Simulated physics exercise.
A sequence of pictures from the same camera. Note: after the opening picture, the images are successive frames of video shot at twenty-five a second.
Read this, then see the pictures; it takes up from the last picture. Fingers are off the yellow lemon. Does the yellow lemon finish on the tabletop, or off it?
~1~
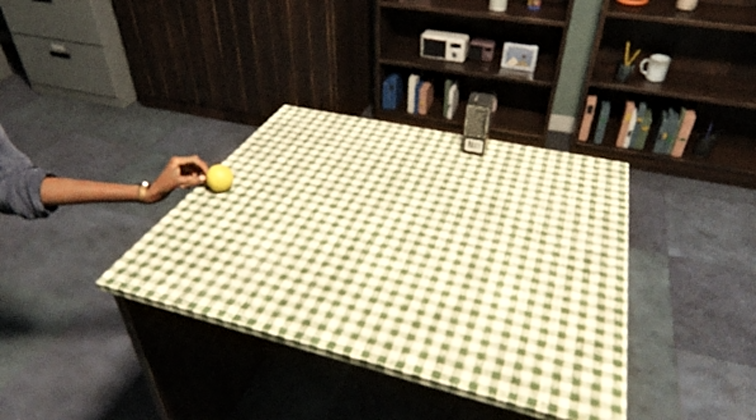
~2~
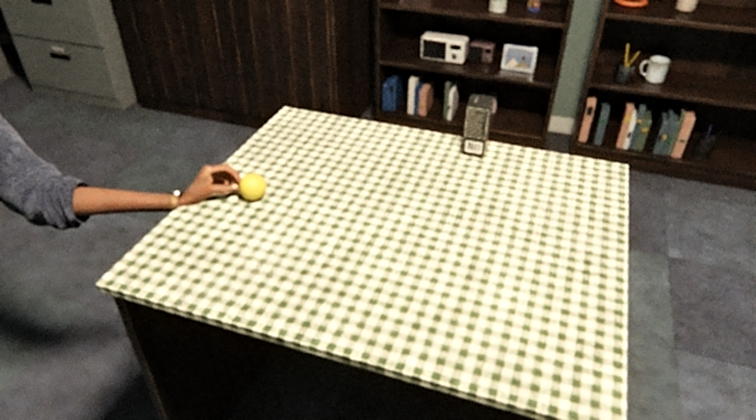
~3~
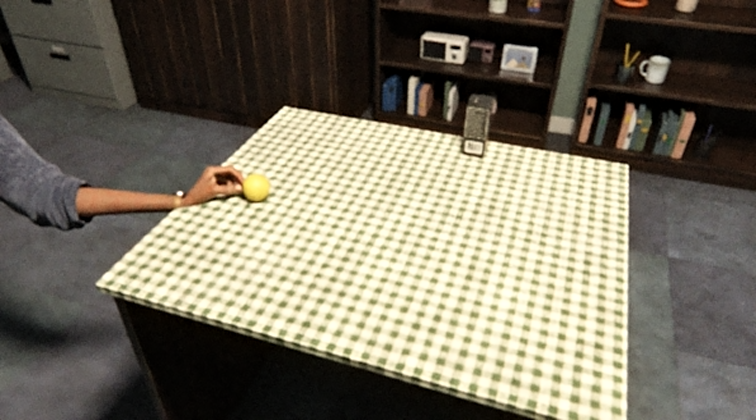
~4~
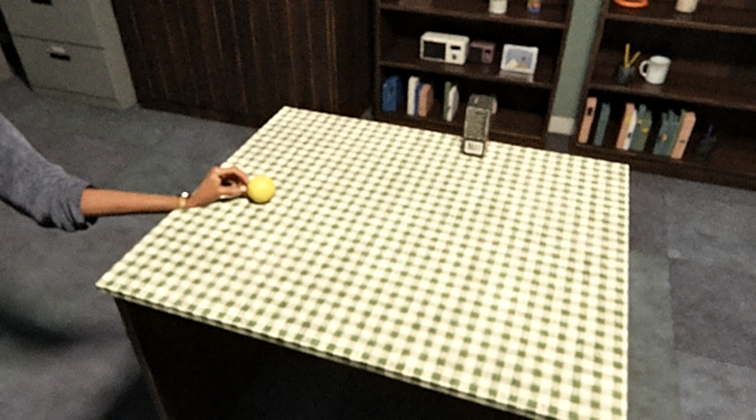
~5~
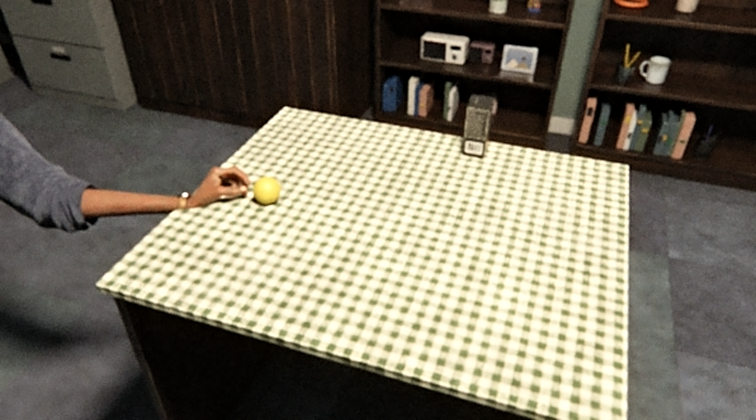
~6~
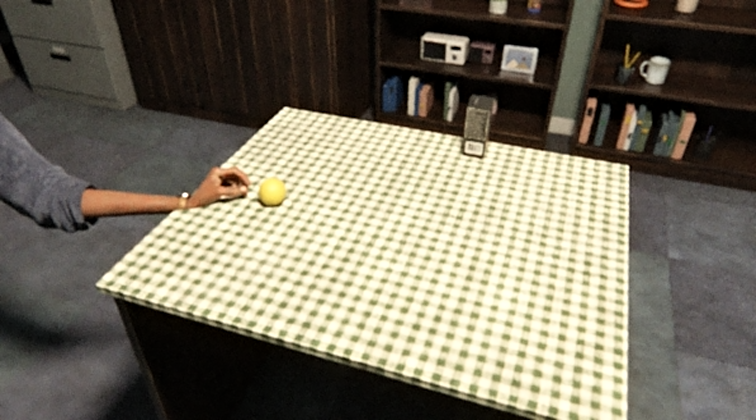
The yellow lemon finishes on the tabletop.
Then, 0.10 s after the last picture, yellow lemon rolled about its own width near (284, 194).
Then, 0.20 s after the last picture, yellow lemon rolled about its own width near (292, 196).
Then, 0.40 s after the last picture, yellow lemon rolled about its own width near (301, 198).
At rest, moved from the start, yellow lemon. Seen from the same camera at the end, yellow lemon near (301, 198).
